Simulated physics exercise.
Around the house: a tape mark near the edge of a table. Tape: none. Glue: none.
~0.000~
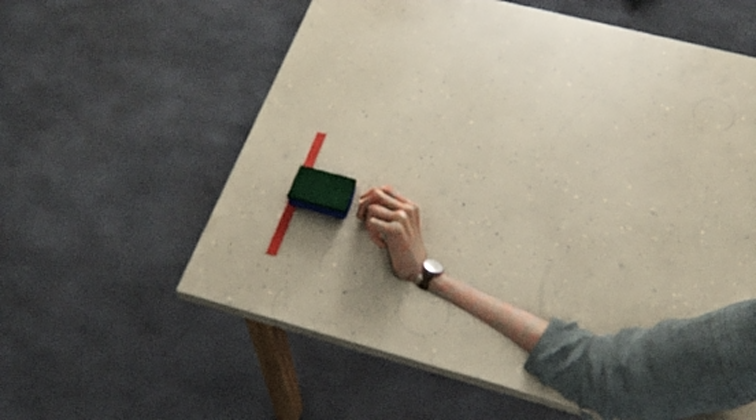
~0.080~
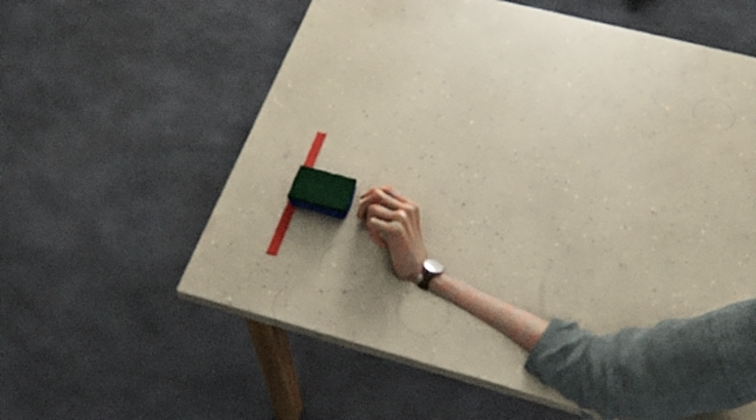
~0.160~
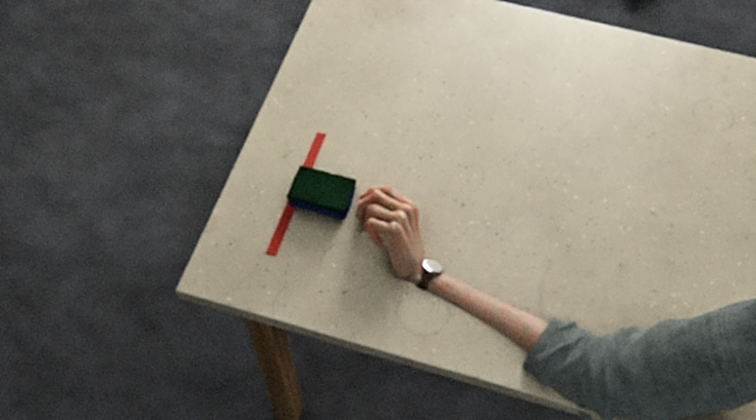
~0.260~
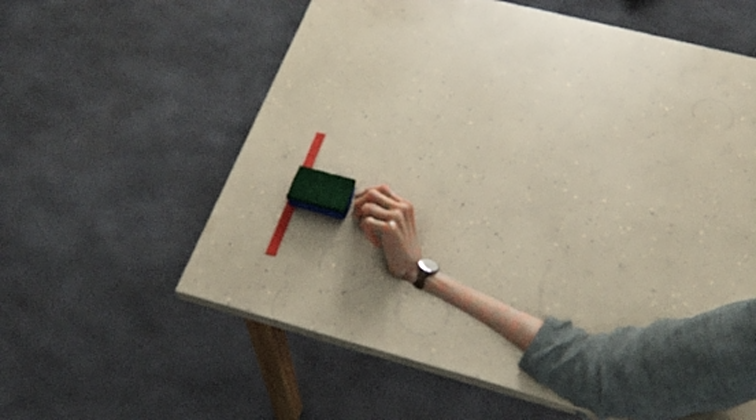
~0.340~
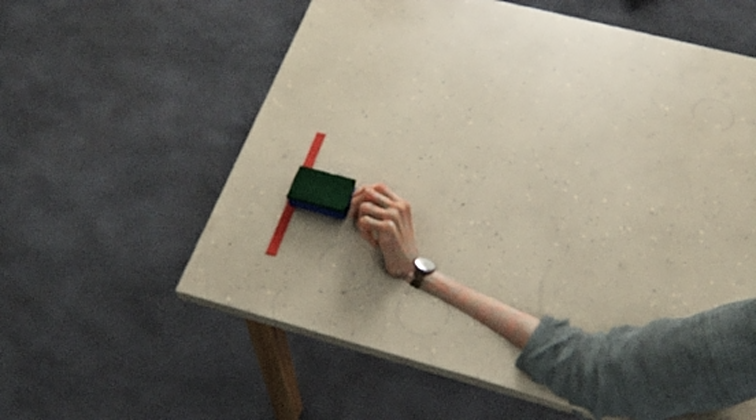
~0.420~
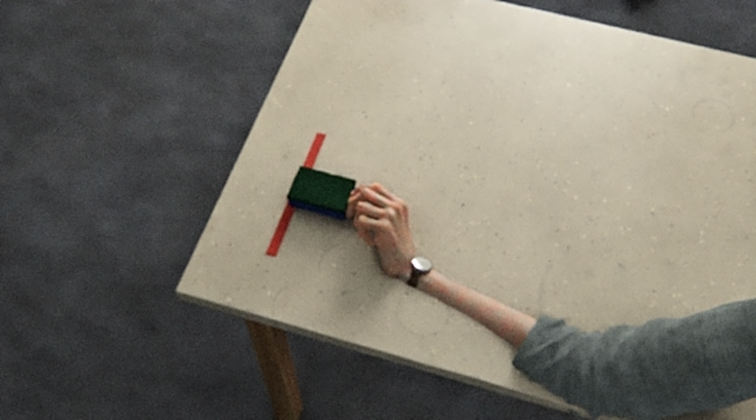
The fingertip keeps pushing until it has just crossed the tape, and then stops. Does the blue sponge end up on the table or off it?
In this case the blue sponge does not fall.
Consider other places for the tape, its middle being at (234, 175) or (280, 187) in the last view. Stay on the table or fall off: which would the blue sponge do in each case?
First try: It runs on too far. Second try: It settles in time.
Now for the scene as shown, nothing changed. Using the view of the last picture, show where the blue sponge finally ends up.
Its middle settles near (263, 178) in the last picture.
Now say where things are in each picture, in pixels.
The first picture shows blue sponge (323, 193).
The second picture shows blue sponge (323, 193).
The third picture shows blue sponge (323, 193).
The fourth picture shows blue sponge (322, 193).
The fifth picture shows blue sponge (322, 193).
The sixth picture shows blue sponge (323, 193).
By 0.96 s, blue sponge shifted a little near (303, 188).
By 1.56 s, blue sponge shifted about its own width near (279, 182).
By 2.28 s, blue sponge shifted about its own width near (263, 178).
When it is over (3.5 s), the blue sponge is still on the table, near (263, 178).
